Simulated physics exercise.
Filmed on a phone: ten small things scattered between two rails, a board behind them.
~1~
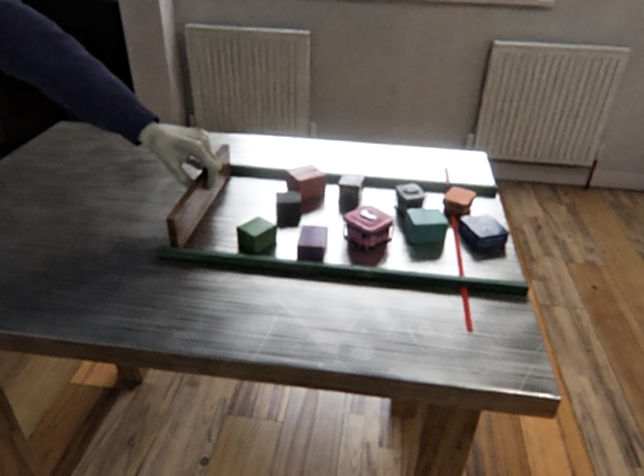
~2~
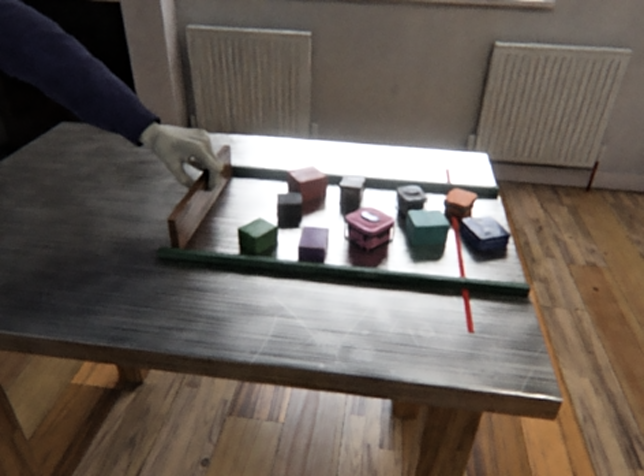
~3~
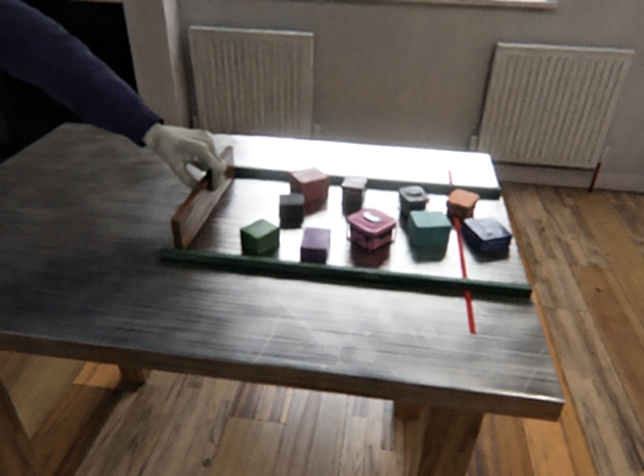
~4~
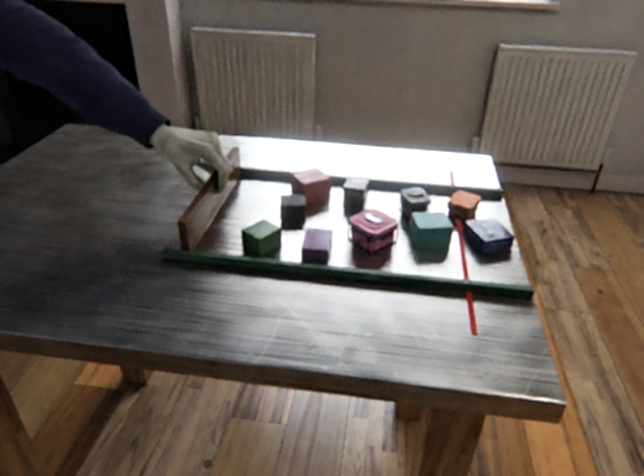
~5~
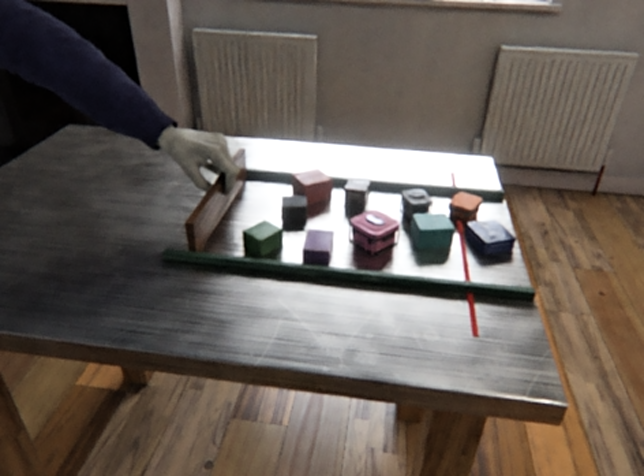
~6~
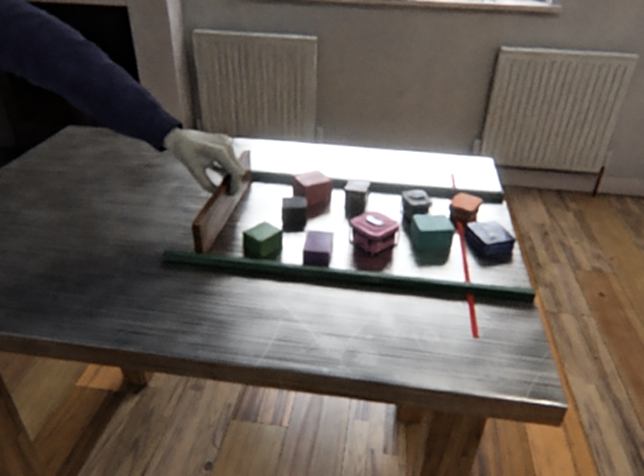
A gloved hand slides a wooden board slightly right toward small scattered blocks that stay still.
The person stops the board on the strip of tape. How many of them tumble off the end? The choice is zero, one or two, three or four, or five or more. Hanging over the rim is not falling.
The number that fall off is three or four.
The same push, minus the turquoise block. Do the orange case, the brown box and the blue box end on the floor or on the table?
The orange case tumbles off; the brown box is kept; the blue box drops off.
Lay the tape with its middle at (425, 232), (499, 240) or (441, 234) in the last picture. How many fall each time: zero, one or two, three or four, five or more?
The falls would be one to two; more than four; either one or two.
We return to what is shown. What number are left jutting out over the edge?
2 of them.
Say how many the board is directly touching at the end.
That makes 3.
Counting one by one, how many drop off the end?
In all, 4 of them.
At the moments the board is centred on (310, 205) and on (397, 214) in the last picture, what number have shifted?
By then 5, and 10.
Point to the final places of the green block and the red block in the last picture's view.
About (481, 260), and the other about (477, 207).
Soon after, none off yet; blue box at rest near (489, 237); orange case at rest near (465, 209); turquoise block at rest near (432, 232).
After that, none off yet; blue box displaced a little near (502, 238); orange case displaced a little near (480, 209); turquoise block displaced about its own width near (468, 235).
In the end, the number that fall off is three or four; gone, grey case, turquoise block, orange case and blue box.
